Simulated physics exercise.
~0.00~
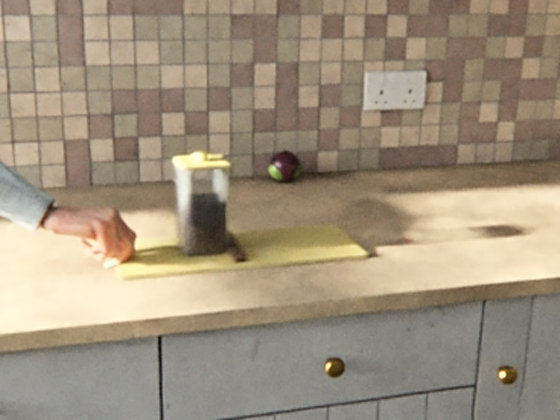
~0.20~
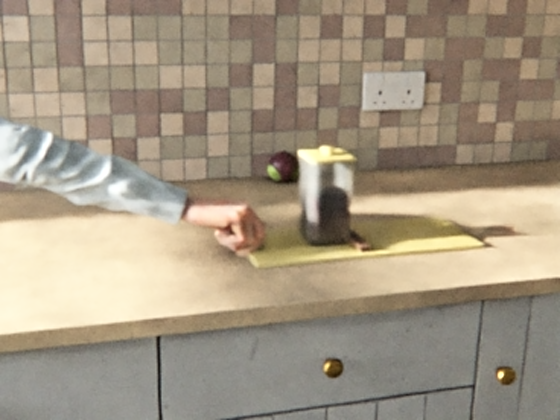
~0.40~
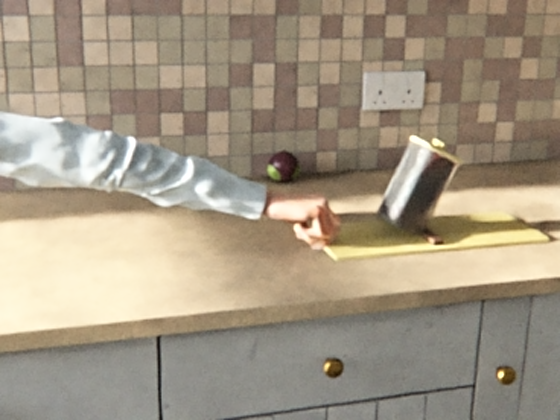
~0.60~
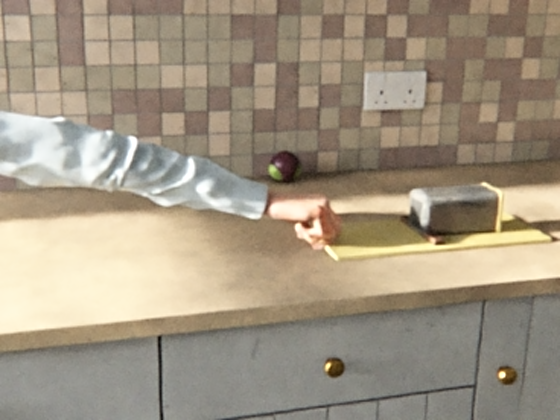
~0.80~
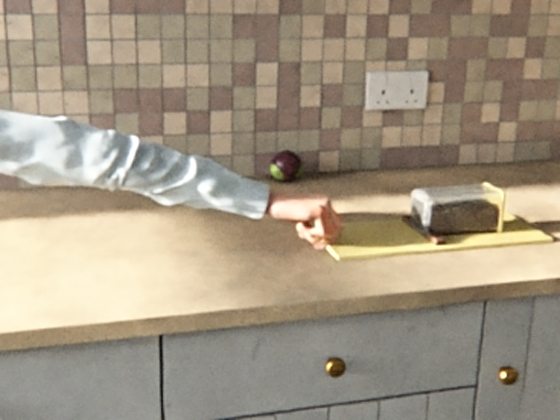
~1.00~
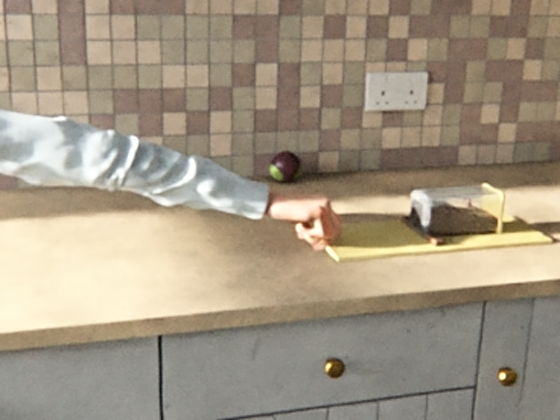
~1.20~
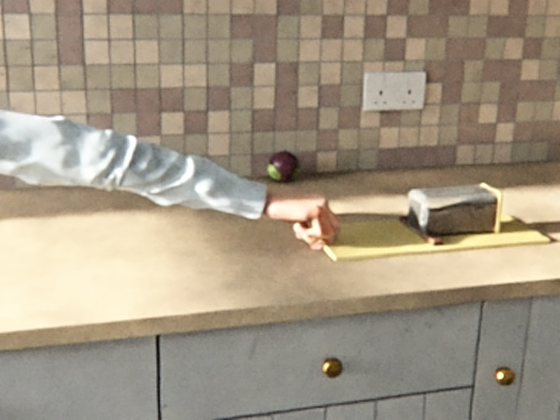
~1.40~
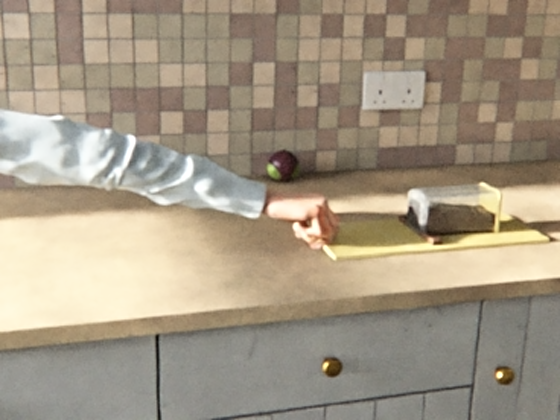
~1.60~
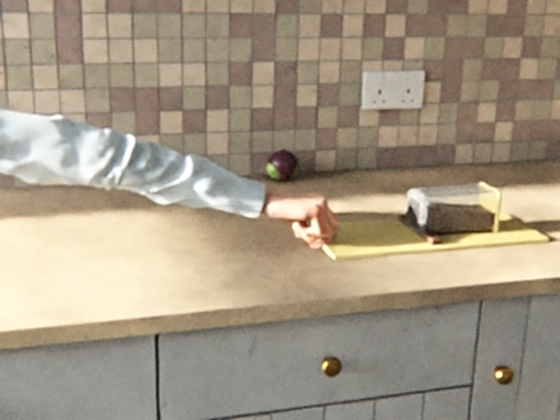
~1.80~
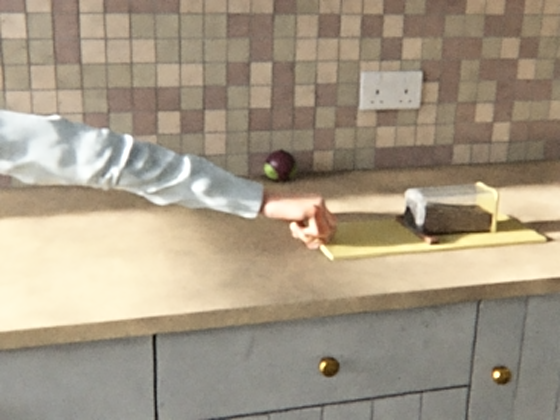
On a kitchen counter, a hand slides a yellow board right and its capped container topples rightward, ending on its side.
